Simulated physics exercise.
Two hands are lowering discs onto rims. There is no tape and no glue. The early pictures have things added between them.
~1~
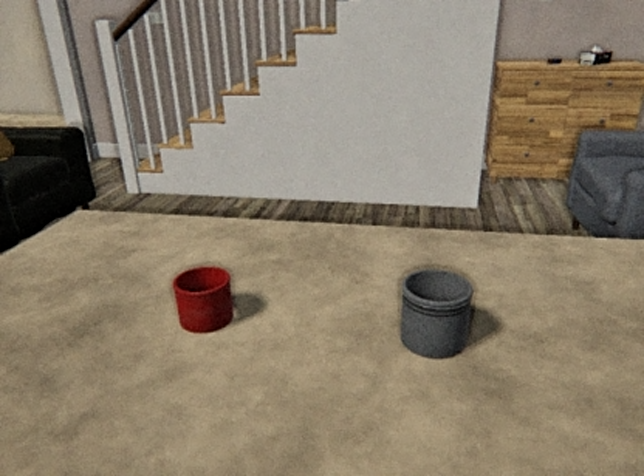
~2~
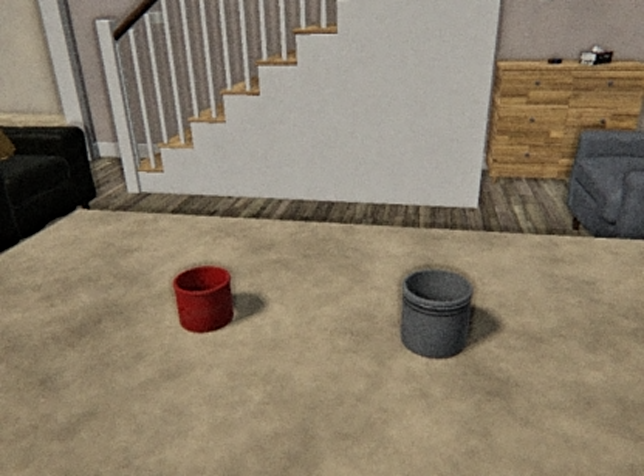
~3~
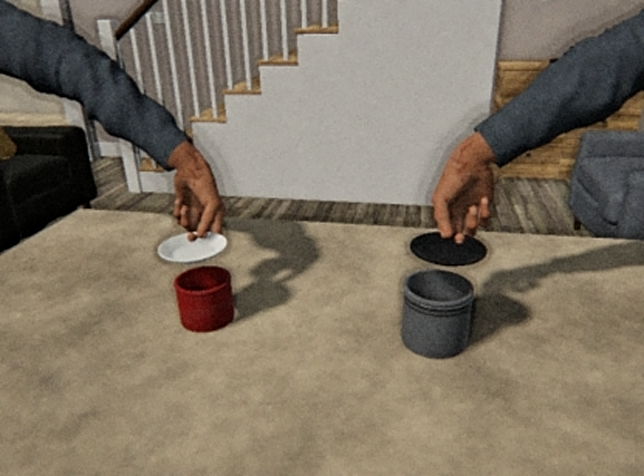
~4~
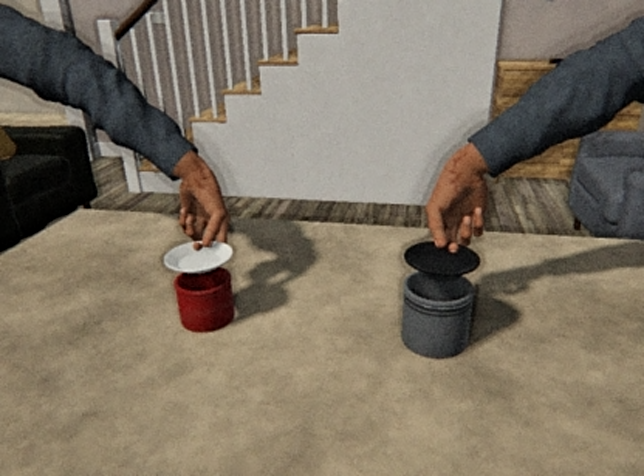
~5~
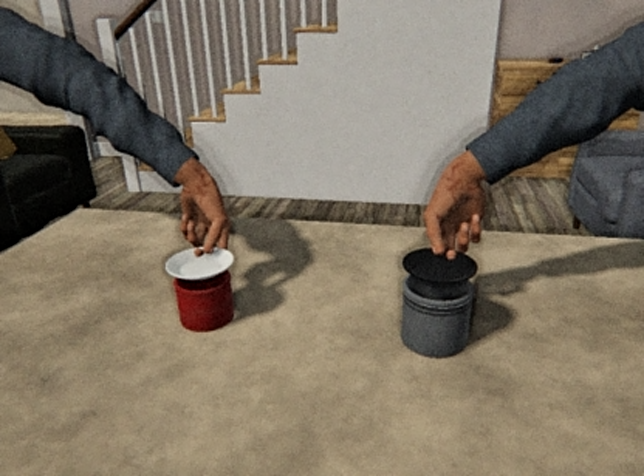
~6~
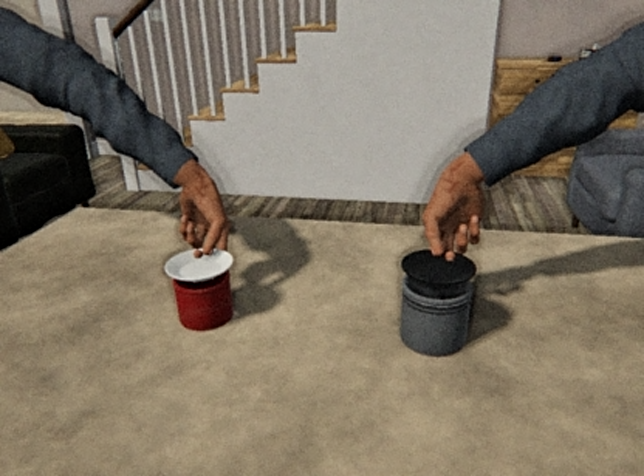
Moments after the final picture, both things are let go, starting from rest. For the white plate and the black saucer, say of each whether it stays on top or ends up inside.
Here the white plate stays on top, the black saucer stays on top.
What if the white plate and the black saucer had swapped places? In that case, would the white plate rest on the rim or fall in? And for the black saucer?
Once moved, the white plate does not fall in; as for the black saucer, it does not fall in.
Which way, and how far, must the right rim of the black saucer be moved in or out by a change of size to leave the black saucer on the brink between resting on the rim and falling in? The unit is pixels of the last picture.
Close to 4 pixels leftward.
Then, 0.10 s after the last picture, white plate moving near (201, 272); black saucer moving near (437, 279).
Then, 0.28 s after the last picture, white plate sitting on the rim near (201, 272); black saucer sitting on the rim near (437, 279).
At rest, the white plate works as a lid, near (201, 272); the black saucer works as a lid, near (437, 279).
